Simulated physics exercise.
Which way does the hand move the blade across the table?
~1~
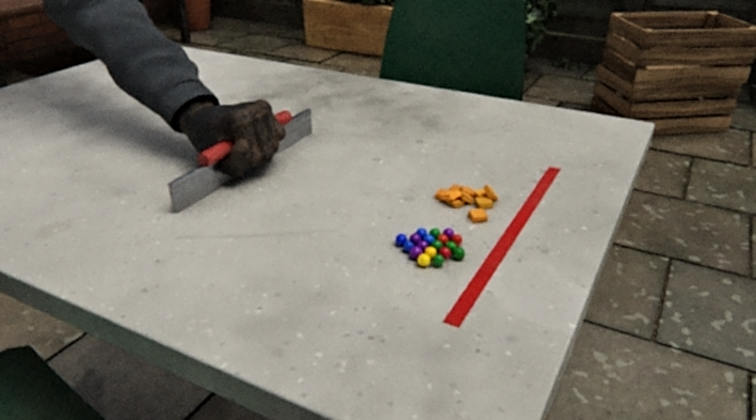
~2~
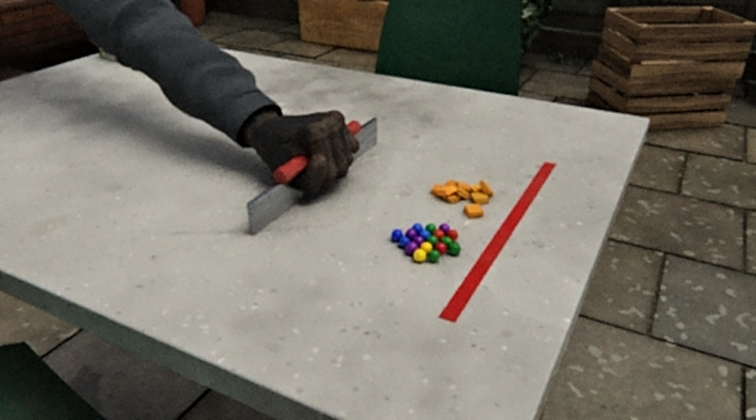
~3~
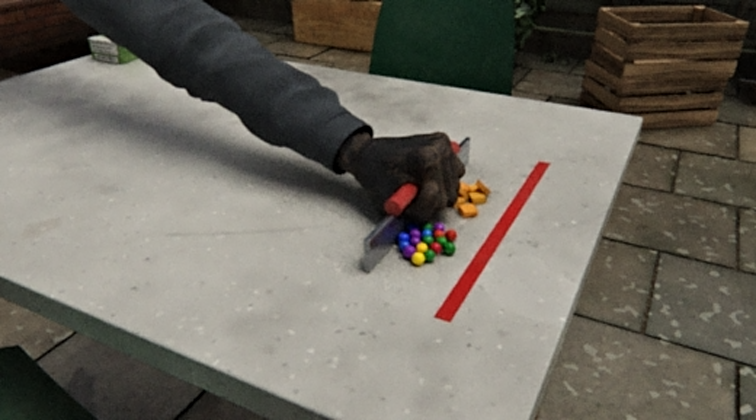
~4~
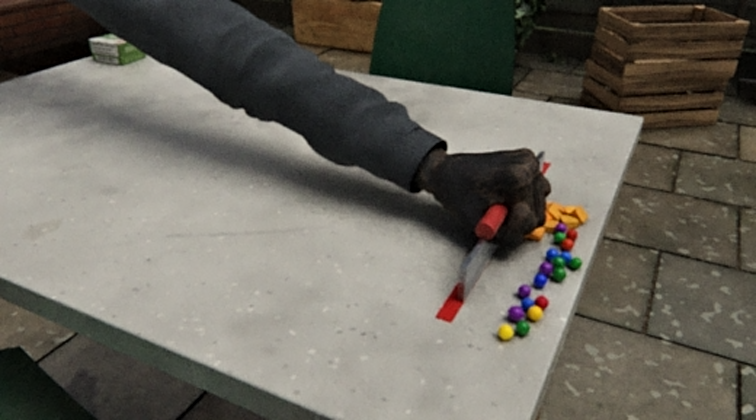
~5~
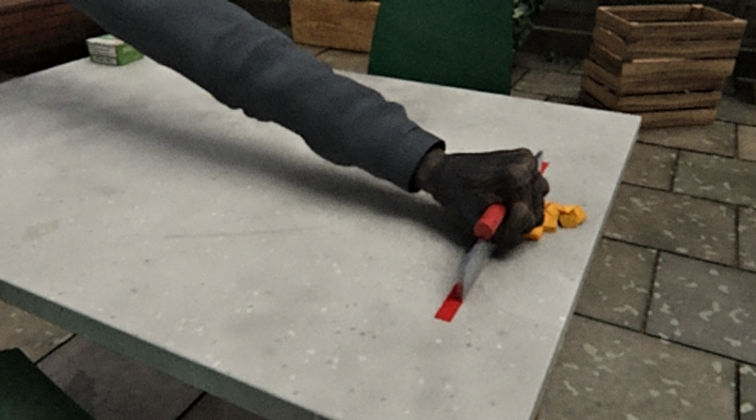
The hand moves the blade to the right, towards the red tape, where it stops.
